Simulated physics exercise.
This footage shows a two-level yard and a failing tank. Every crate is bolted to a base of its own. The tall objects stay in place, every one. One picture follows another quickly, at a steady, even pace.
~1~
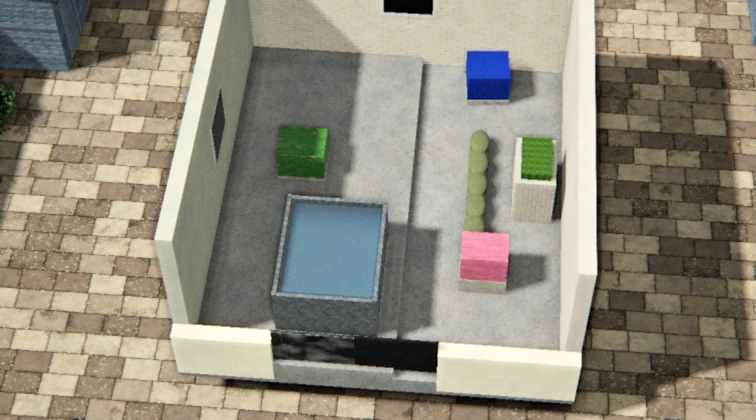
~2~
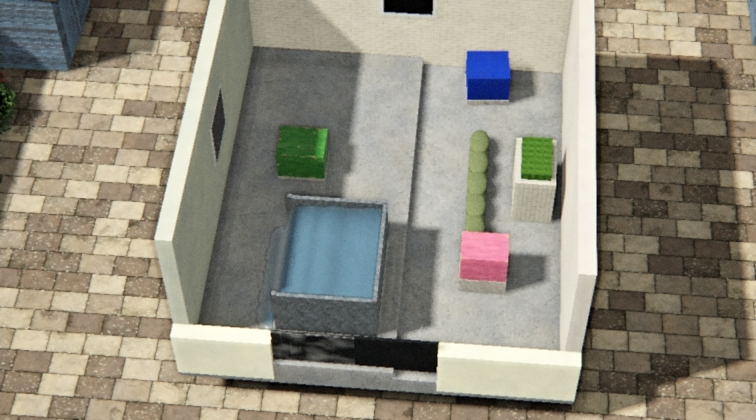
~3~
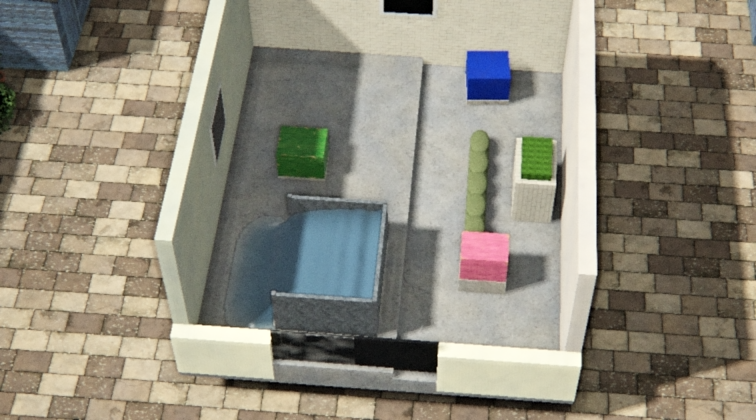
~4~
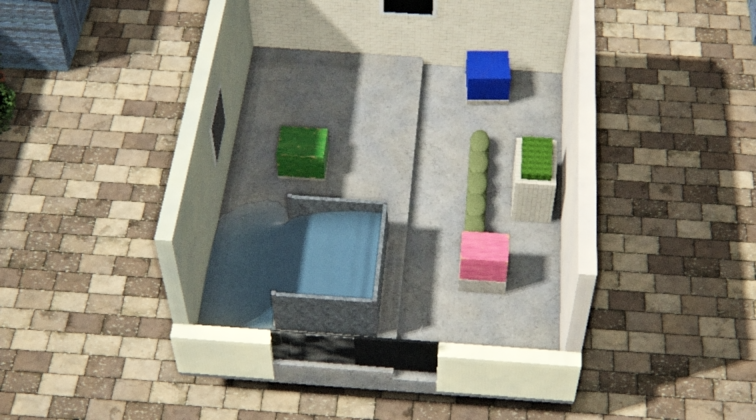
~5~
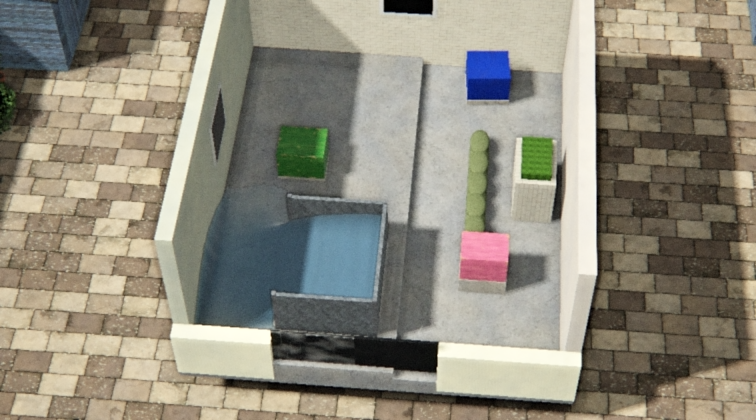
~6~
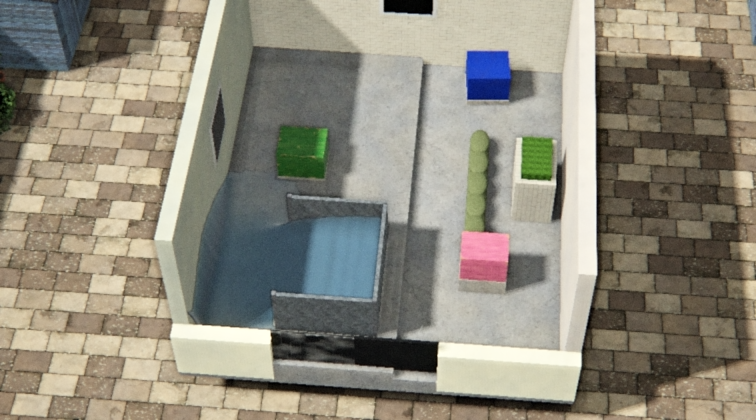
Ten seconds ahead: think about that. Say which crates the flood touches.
In order: Most likely the green crate gets water on it; most likely the blue crate gets water on it; most likely the pink crate remains untouched.
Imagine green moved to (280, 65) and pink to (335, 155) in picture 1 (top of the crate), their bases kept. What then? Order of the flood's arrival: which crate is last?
Judging by the pictures, the blue one.
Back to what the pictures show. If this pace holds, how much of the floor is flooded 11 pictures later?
Some 35 in a hundred.
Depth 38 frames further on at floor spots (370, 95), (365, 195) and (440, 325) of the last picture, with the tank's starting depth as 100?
Going in order, roughly 6, 2 and 4 %.
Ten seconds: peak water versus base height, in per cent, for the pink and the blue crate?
Taking them in the order asked, 40 percent and 180 percent.
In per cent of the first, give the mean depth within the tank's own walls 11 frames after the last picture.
My reading is roughly 24 in a hundred.
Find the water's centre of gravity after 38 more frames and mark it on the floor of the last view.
My pick is pixel (372, 206).
A moment on, water covers 20 % of the floor; the green crate water round its plinth, the blue crate not reached, the pink crate not reached.
Next, water covers 35 % of the floor; the green crate water round its plinth, the blue crate not reached, the pink crate not reached.
Then, water covers 65 % of the floor; the green crate water round its plinth, the blue crate water round its plinth, the pink crate water round its plinth.
Later, water covers 90 % of the floor; the green crate water round its plinth, the blue crate water round its plinth, the pink crate water round its plinth.
In the end, water covers 90 % of the floor; the green crate was topped, the blue crate was topped, the pink crate stayed above the water.
